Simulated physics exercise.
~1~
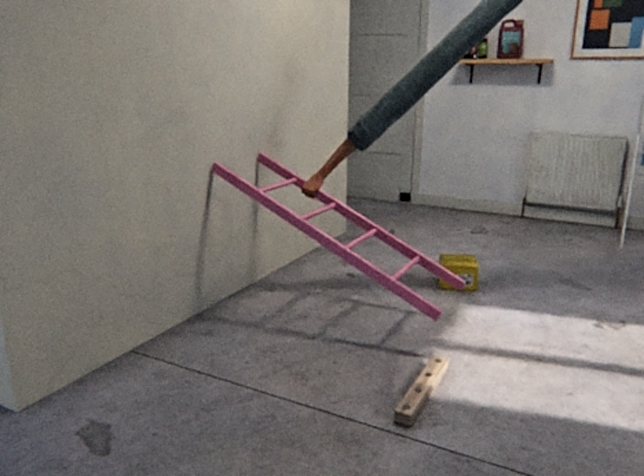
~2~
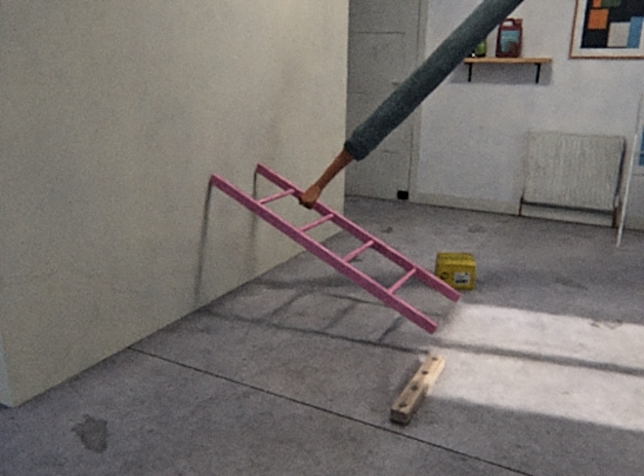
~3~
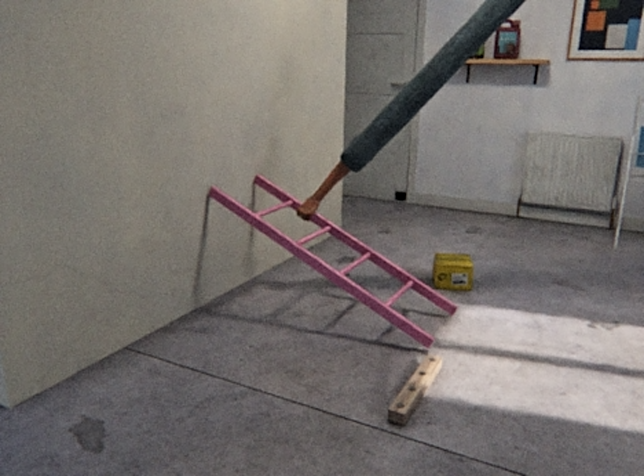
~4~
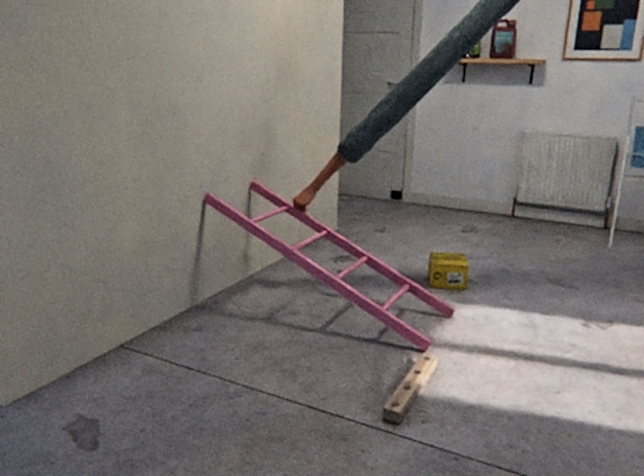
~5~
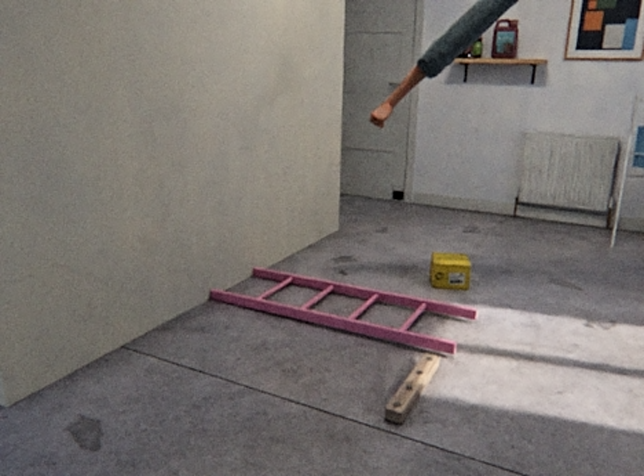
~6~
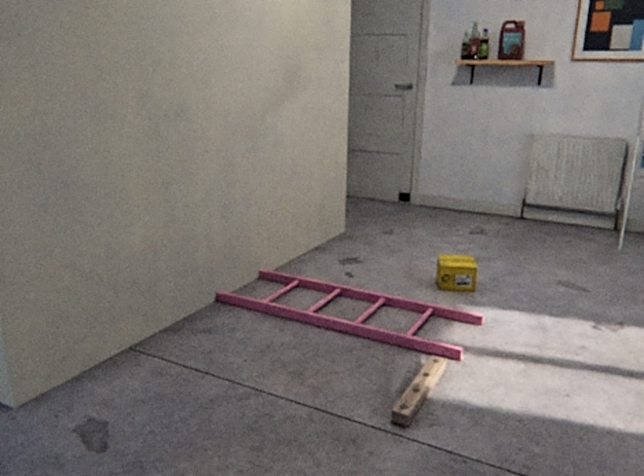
A hand in a long grey-green sleeve lowered a pink ladder-like gate against a pale wall, then let go and drew back. The gate slid down and ended up flat on the floor beside a wooden batten and a yellow parcel.
